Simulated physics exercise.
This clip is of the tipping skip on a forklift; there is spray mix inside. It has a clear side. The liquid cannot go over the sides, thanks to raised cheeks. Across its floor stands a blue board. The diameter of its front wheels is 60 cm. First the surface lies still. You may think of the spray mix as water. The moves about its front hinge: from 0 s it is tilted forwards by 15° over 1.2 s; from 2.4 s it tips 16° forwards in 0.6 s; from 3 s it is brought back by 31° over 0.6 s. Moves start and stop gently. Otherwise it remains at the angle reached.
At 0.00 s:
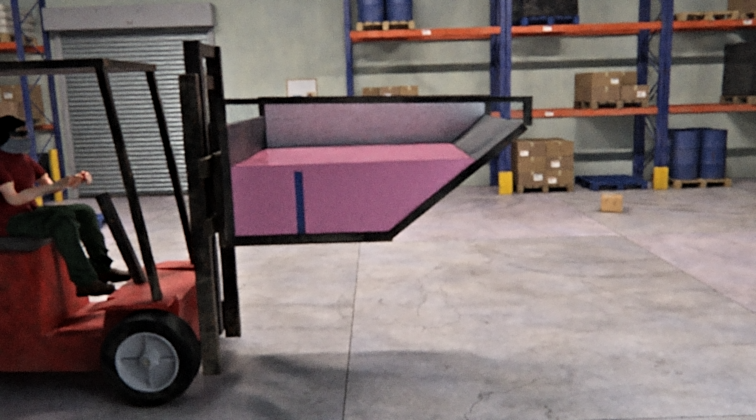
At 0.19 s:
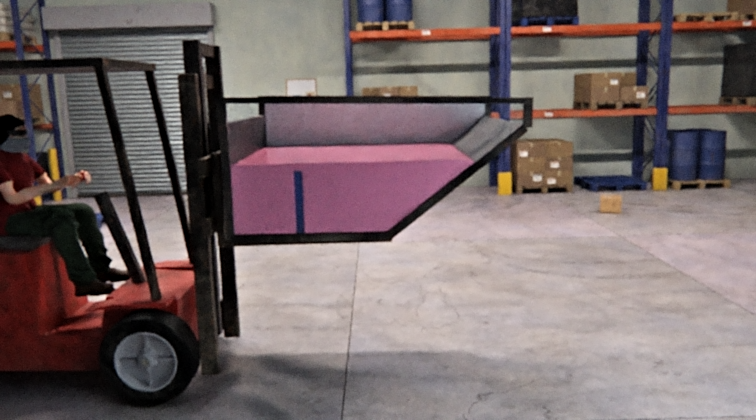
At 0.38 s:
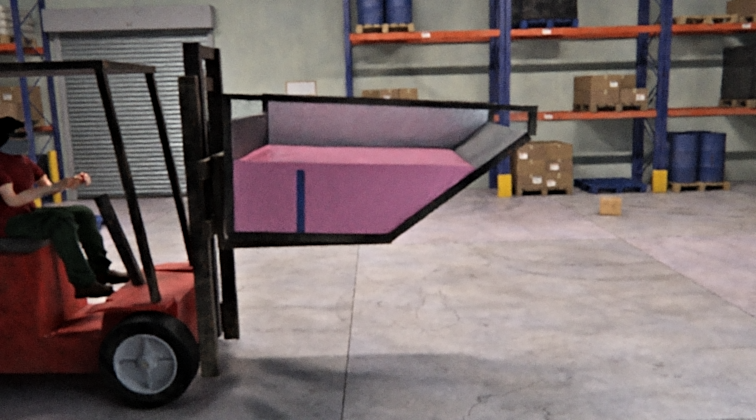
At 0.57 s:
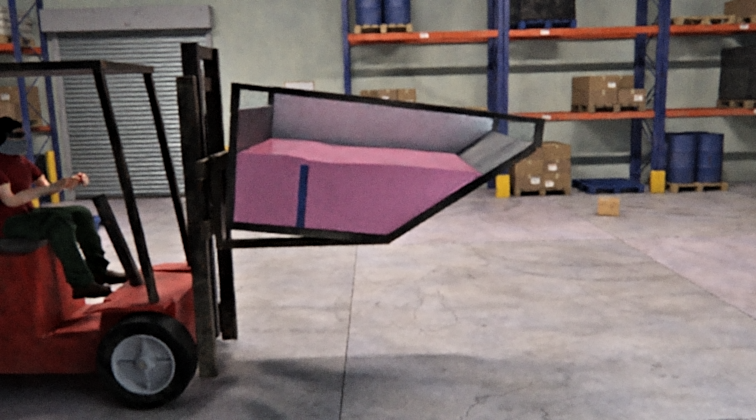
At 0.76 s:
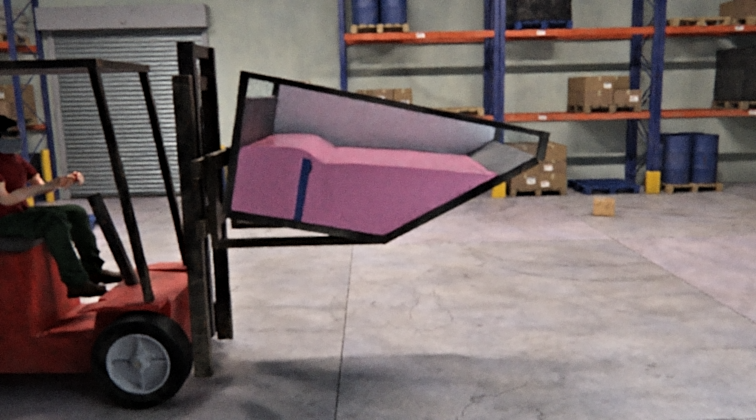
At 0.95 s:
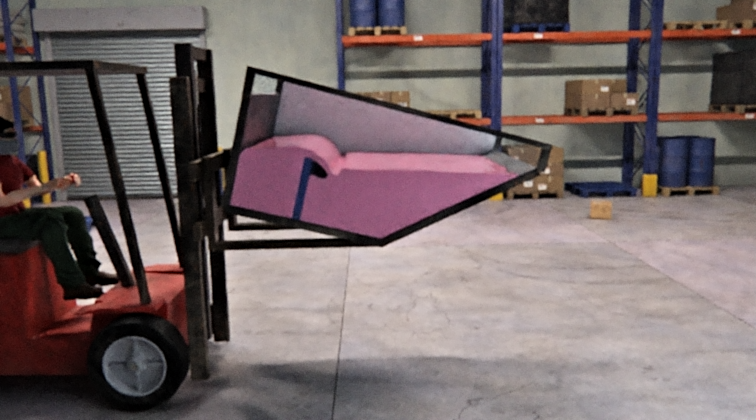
A clear-sided skip of pink liquid on a red forklift sat level at first, then gradually tilted forward to the right, and the liquid curled over the blue board inside as the driver sat behind.
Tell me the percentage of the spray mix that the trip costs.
It loses about 33 per cent.
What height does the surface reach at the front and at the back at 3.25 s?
About 32 cm in front and 18 cm behind.
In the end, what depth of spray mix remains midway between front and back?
It settles at around 18 cm at the middle.
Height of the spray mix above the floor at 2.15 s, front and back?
Roughly 36 cm in front and 30 cm behind.
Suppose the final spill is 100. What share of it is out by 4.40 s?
Close to 100 in a hundred.
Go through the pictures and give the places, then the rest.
The first frame shows it reaches (374, 164) at the front; it reaches (247, 167) at the back; the lip is at (523, 122); the front is on the right; a wheel hub at (145, 365).
The second frame shows it reaches (374, 164) at the front; it reaches (246, 166) at the back.
The third frame shows it reaches (377, 166) at the front; it reaches (249, 163) at the back; it has turned 3° nose down.
The fourth frame shows it reaches (381, 166) at the front; it reaches (253, 155) at the back; it has turned 7° nose down.
The fifth frame shows it reaches (383, 168) at the front; it reaches (256, 149) at the back; it has turned 11° nose down.
The sixth frame shows it reaches (384, 172) at the front; it reaches (257, 151) at the back; it has turned 14° nose down; the lip is at (536, 167); a wheel hub at (132, 369).
By 2.15 s the skip is at 15° forwards, the surface stands 30 cm at the back and 36 cm at the front; 10 per cent has gone, over the front.
By 3.25 s the skip is at 21° forwards, the surface stands 19 cm at the back and 31 cm at the front; 19 per cent has gone, over the front.
By 4.40 s the surface stands 28 cm at the back and 34 cm at the front; 33 per cent has gone, over the front.
By 6.49 s 33 per cent has gone, over the front, 196 of 598 litres.
